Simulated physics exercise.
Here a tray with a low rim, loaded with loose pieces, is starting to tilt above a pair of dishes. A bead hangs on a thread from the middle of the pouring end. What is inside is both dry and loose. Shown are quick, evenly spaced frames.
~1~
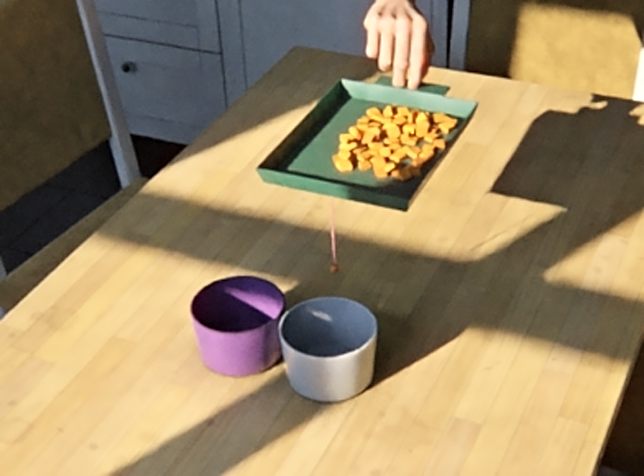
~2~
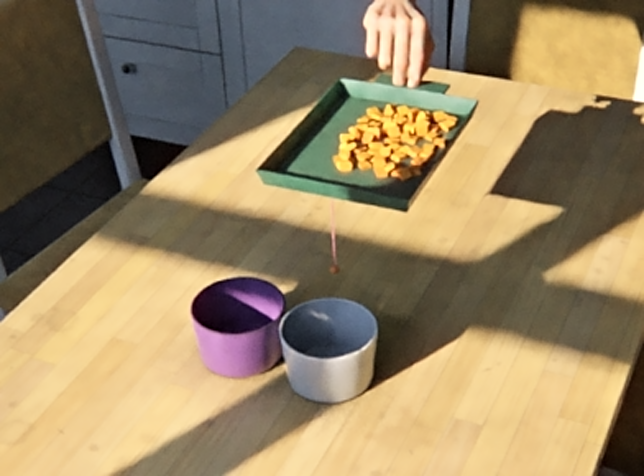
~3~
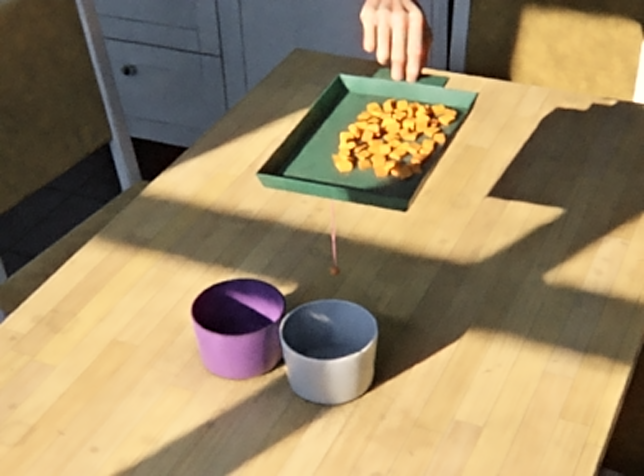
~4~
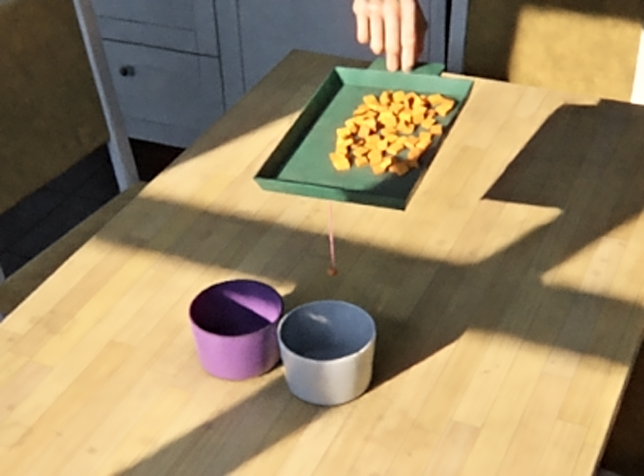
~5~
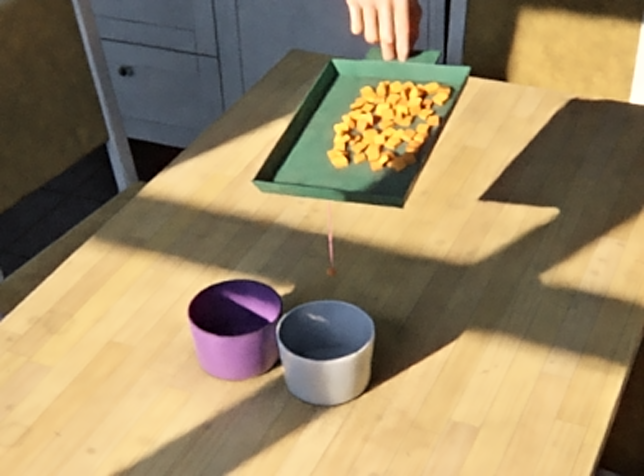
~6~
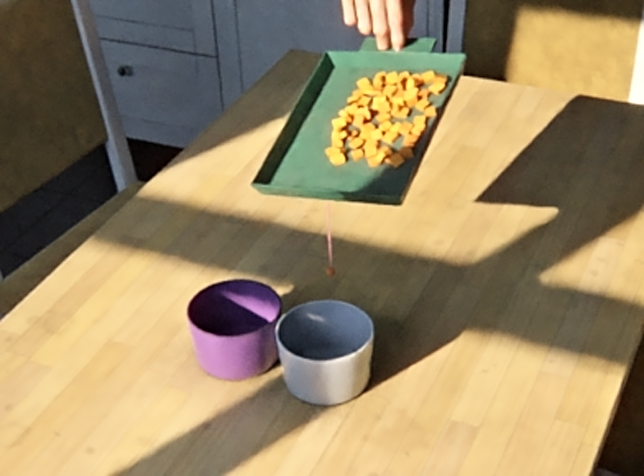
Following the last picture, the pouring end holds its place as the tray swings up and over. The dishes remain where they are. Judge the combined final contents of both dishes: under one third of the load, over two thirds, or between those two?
Judged together: Under one third.
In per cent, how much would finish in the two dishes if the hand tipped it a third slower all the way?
It would be around 20 percent.
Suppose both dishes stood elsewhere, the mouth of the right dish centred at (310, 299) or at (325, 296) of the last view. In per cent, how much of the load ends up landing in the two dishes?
70 and 80 %.
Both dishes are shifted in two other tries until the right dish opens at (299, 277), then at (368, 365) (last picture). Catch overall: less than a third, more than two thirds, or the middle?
For the first spot it's above two thirds, and for the next one it's below one third.
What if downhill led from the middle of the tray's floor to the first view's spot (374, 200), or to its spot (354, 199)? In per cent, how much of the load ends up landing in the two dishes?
The first try gives close to 20 per cent, the second close to 50 per cent.
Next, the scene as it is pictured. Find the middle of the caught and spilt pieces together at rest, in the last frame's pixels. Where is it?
About (269, 318).
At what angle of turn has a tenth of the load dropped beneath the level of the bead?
75° or so.
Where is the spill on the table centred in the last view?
It centres at roughly (274, 318).
Soon after the last picture, tray tipped steeply; nearly all on the tray; a stray few in the air.
A little later, tray tipped right over; most on the tray; a small part in the left dish; a small part outside both; a stray few in the air.
Later still, tray tipped past a quarter turn; a stray few in the right dish; a small part in the left dish; most outside both.
At rest, tray tipped past a quarter turn; a stray few in the right dish; a small part in the left dish; most outside both.
